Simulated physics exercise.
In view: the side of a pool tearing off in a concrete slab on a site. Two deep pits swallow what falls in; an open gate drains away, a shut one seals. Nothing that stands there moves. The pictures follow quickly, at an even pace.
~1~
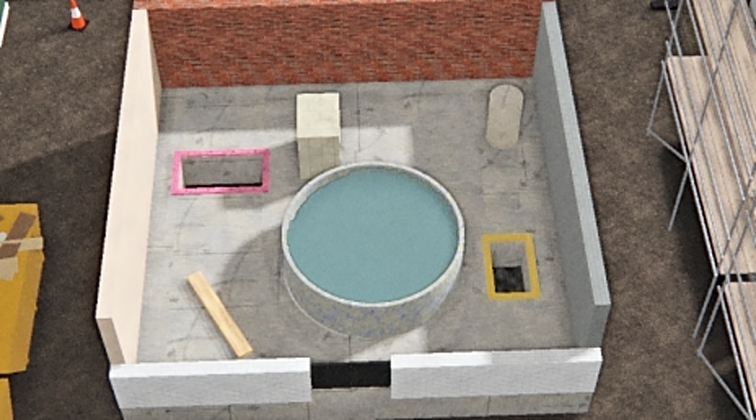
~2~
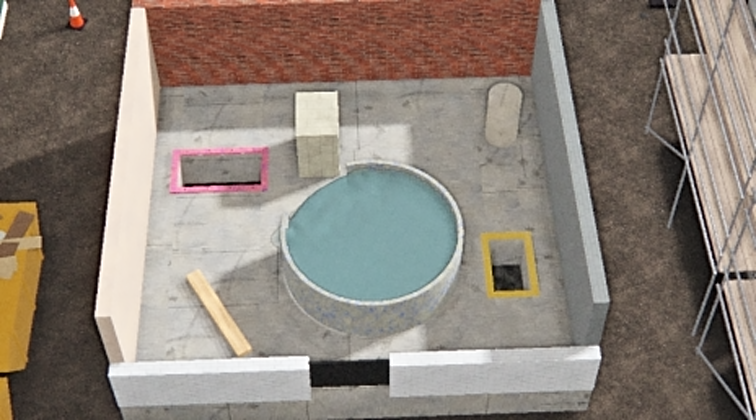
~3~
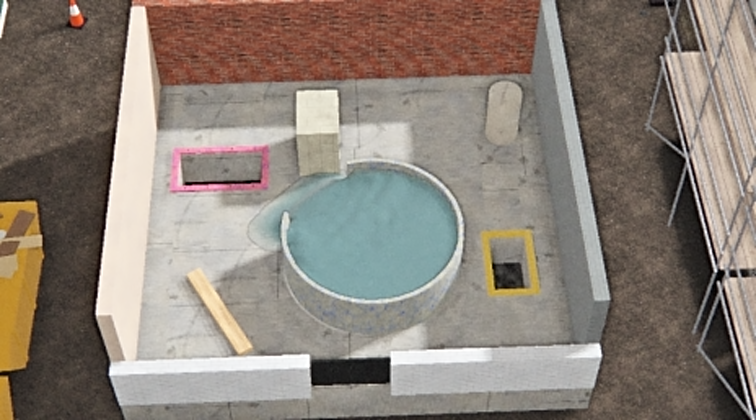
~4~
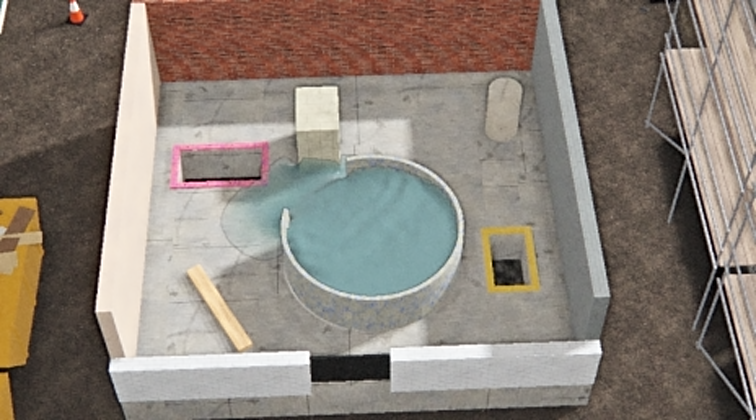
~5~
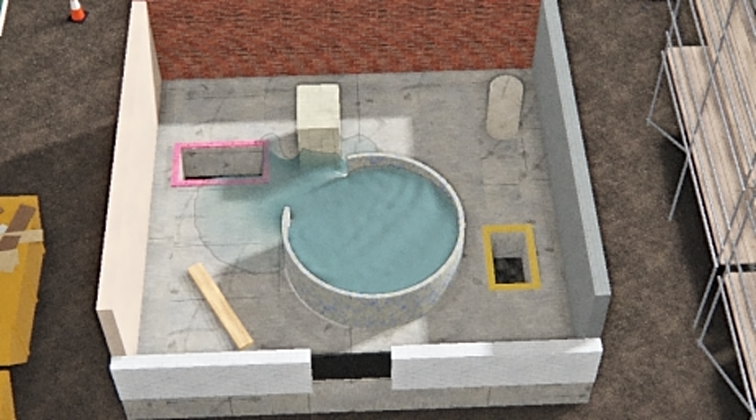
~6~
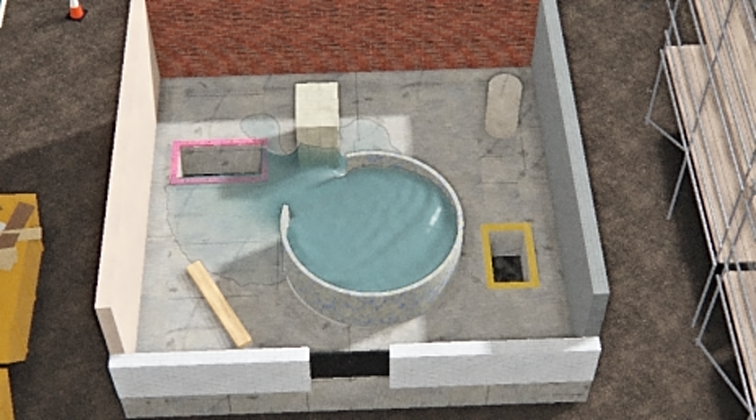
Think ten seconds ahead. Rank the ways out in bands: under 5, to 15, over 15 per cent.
In the end: The gate takes less than 5 %; the yellow pit takes less than 5 %; the pink pit takes more than 15 %.
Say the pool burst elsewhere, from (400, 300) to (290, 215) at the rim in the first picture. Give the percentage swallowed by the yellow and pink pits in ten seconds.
Parts in a hundred: Yellow 10, pink 30.
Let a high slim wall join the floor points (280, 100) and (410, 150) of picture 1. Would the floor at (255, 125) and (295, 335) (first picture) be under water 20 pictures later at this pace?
As listed: Wet, free of water.
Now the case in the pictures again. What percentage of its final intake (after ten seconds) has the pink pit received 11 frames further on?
Near 40 in a hundred.
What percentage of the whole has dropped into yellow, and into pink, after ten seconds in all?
About 4 and 40 per cent.
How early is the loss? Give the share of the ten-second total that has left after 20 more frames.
Near 60 in a hundred.
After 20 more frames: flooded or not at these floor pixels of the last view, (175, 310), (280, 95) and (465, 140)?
As listed: Under water, flooded, covered.
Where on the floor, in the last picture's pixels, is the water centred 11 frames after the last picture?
I would point to (333, 228).
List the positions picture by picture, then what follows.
In the first picture, the pool at (373, 234) is whole and still.
In the second picture, the front is at a hidden place, out from the gap on the pool's far side.
In the third picture, water pours out on the pool's far side and has run to (252, 234).
In the fourth picture, the front is at (229, 229), out from the gap on the pool's far side.
In the fifth picture, the front is at (202, 188), out from the gap on the pool's far side.
In the sixth picture, the front is at (171, 181), out from the gap on the pool's far side.
A moment on, water covers 30 % of the floor; the gate 0 %, the yellow pit 0 %, the pink pit 8 %.
Next, water covers 45 % of the floor; the gate 0 %, the yellow pit 0 %, the pink pit 17 %.
Then, water covers 65 % of the floor; the gate 0 %, the yellow pit 0 %, the pink pit 25 %.
Later, water covers 85 % of the floor; the gate 0 %, the yellow pit 0 %, the pink pit 34 %.
In the end, water covers 100 % of the floor; the gate 0 %, the yellow pit 3 %, the pink pit 39 %.
